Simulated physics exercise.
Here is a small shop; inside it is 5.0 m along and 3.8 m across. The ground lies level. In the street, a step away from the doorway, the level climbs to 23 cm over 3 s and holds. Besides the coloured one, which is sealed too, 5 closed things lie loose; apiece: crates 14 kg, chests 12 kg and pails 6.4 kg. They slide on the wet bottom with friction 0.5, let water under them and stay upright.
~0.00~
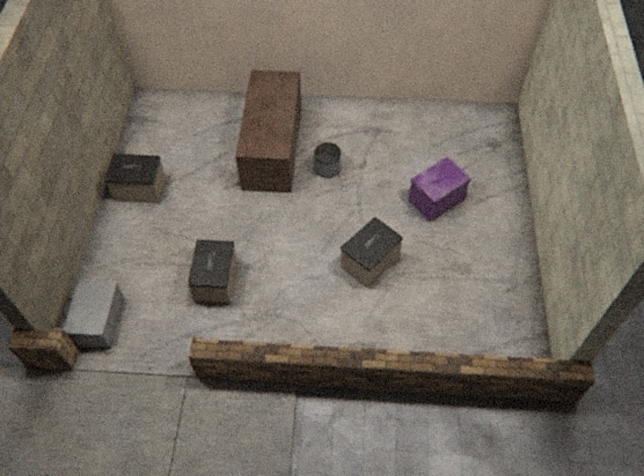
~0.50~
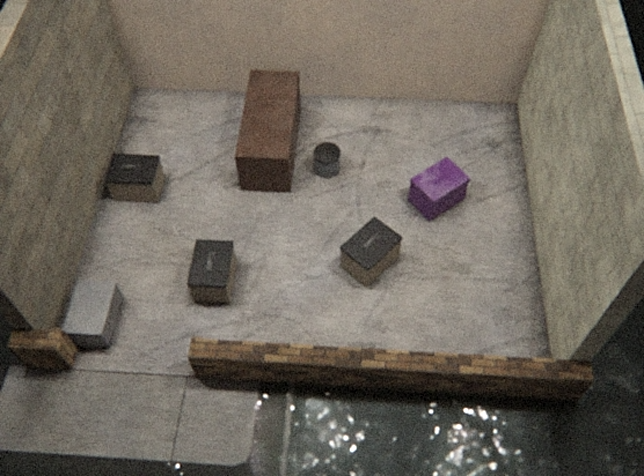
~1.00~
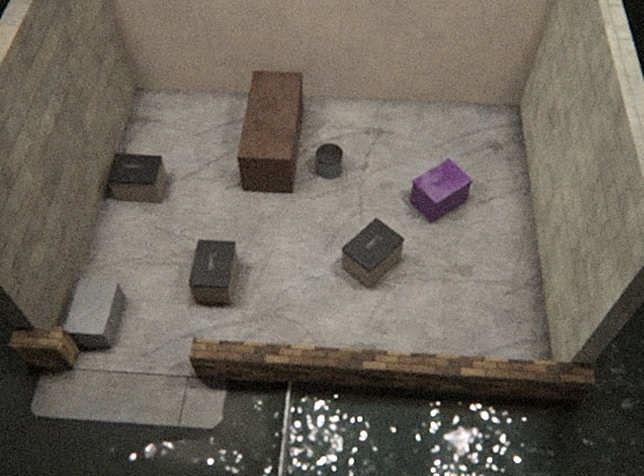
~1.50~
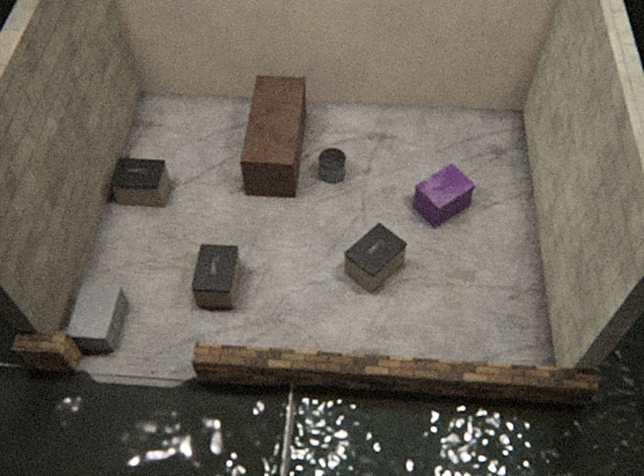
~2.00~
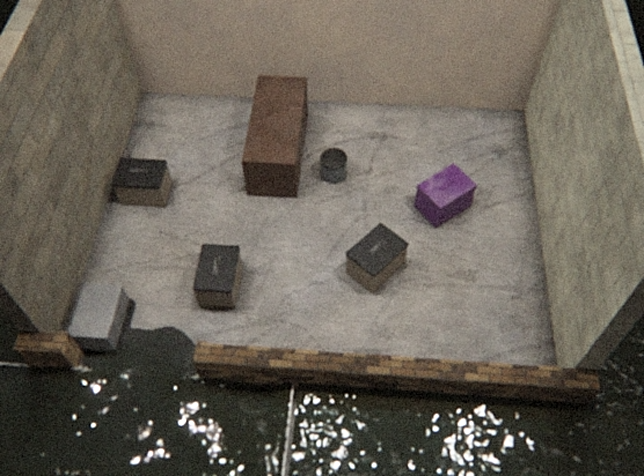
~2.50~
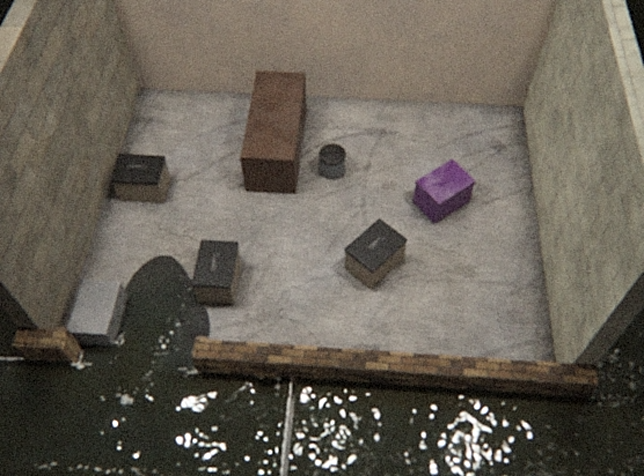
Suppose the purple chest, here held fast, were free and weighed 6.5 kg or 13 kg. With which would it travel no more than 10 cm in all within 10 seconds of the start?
Verdict: Only the larger load is enough.
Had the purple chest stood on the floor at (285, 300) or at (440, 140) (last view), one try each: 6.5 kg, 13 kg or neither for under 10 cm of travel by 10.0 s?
In that order: Only the larger holds; neither is enough.
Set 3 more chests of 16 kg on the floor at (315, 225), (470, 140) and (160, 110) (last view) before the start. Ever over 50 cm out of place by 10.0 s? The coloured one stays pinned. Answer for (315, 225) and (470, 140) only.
In that order: Over, short of it.
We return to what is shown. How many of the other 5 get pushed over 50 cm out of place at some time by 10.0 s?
3 of them.
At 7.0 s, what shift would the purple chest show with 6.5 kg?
Roughly 0 cm.
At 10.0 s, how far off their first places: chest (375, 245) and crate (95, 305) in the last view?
In that order: 20 cm, 350 cm.
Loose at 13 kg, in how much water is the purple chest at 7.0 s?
About 2 cm.
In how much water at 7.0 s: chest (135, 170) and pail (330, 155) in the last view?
About 17 and 2 cm.
After 3.5 s the purple chest would be 0 cm from its start with 6.5 kg and 0 cm from its start with 13 kg; 0 cm of water round it then.
After 4.5 s the purple chest would be 0 cm from its start with 6.5 kg and 0 cm from its start with 13 kg; 0 cm of water round it then.
After 7.0 s the purple chest would be 0 cm from its start with 6.5 kg and 0 cm from its start with 13 kg; 2 cm of water round it then.
After 10.0 s the purple chest would be 27 cm from its start with 6.5 kg and 2 cm from its start with 13 kg; 4 cm of water round it then.
